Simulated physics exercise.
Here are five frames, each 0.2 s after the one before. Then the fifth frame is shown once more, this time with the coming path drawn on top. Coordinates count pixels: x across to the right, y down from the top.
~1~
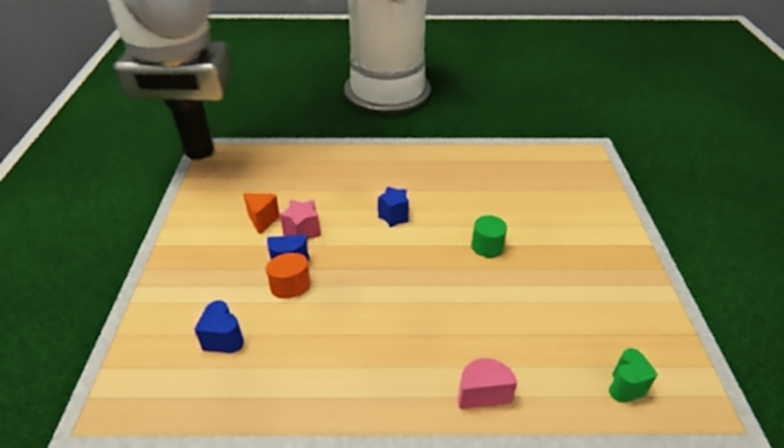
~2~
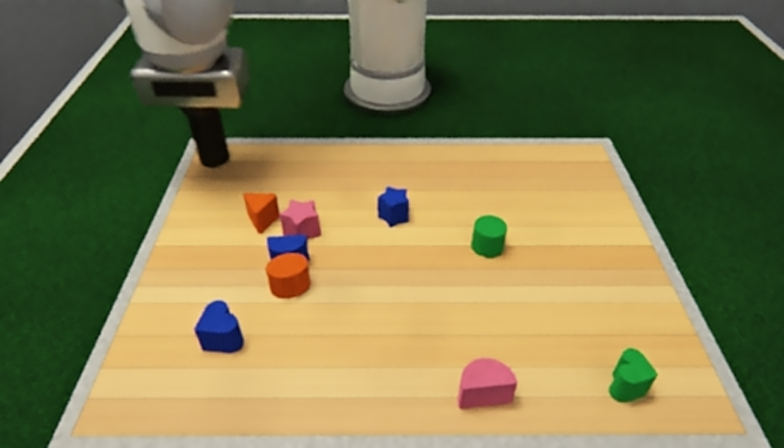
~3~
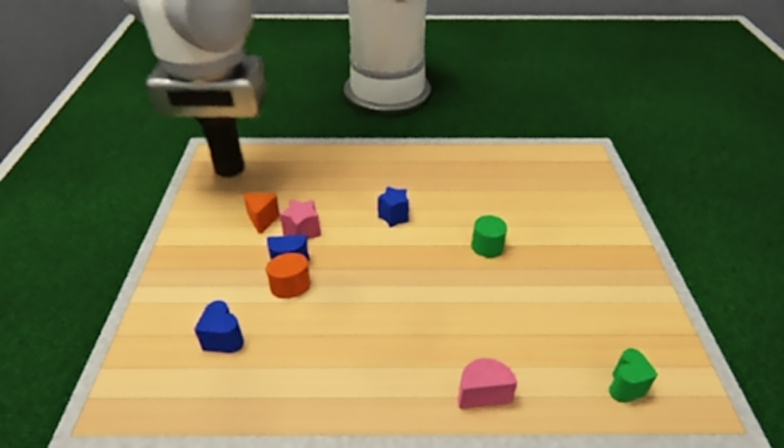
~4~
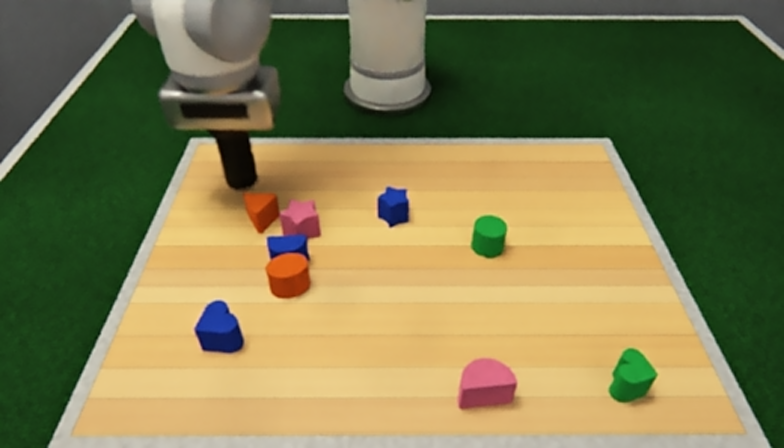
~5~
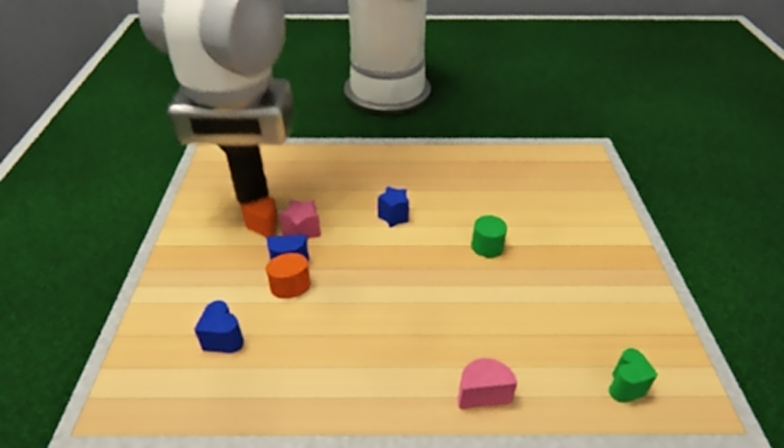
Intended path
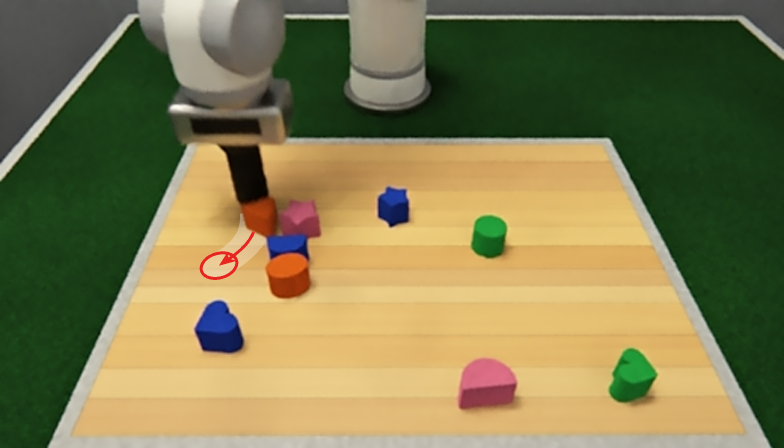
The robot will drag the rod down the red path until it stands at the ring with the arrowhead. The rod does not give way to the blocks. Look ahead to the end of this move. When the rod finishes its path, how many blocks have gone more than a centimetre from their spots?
One block moves.
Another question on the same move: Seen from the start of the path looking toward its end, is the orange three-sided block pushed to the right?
I believe not.
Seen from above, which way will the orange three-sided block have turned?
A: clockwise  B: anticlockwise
The correct letter is B.
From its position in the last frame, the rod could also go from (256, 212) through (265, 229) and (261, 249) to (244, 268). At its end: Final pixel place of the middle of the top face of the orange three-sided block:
Answer: (282, 235).
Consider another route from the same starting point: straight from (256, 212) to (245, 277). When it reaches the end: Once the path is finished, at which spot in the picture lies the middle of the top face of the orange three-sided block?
In the picture, that point is around (273, 234).
Drawn move, from (256, 212) through (254, 230) and (242, 249) to (219, 265).
On the path given first. Halfway along, rod (246, 225); orange three-sided block (266, 231), turned 45° anticlockwise.
At the end, rod (215, 250); orange three-sided block (266, 231), turned 45° anticlockwise; pink star-shaped block still.
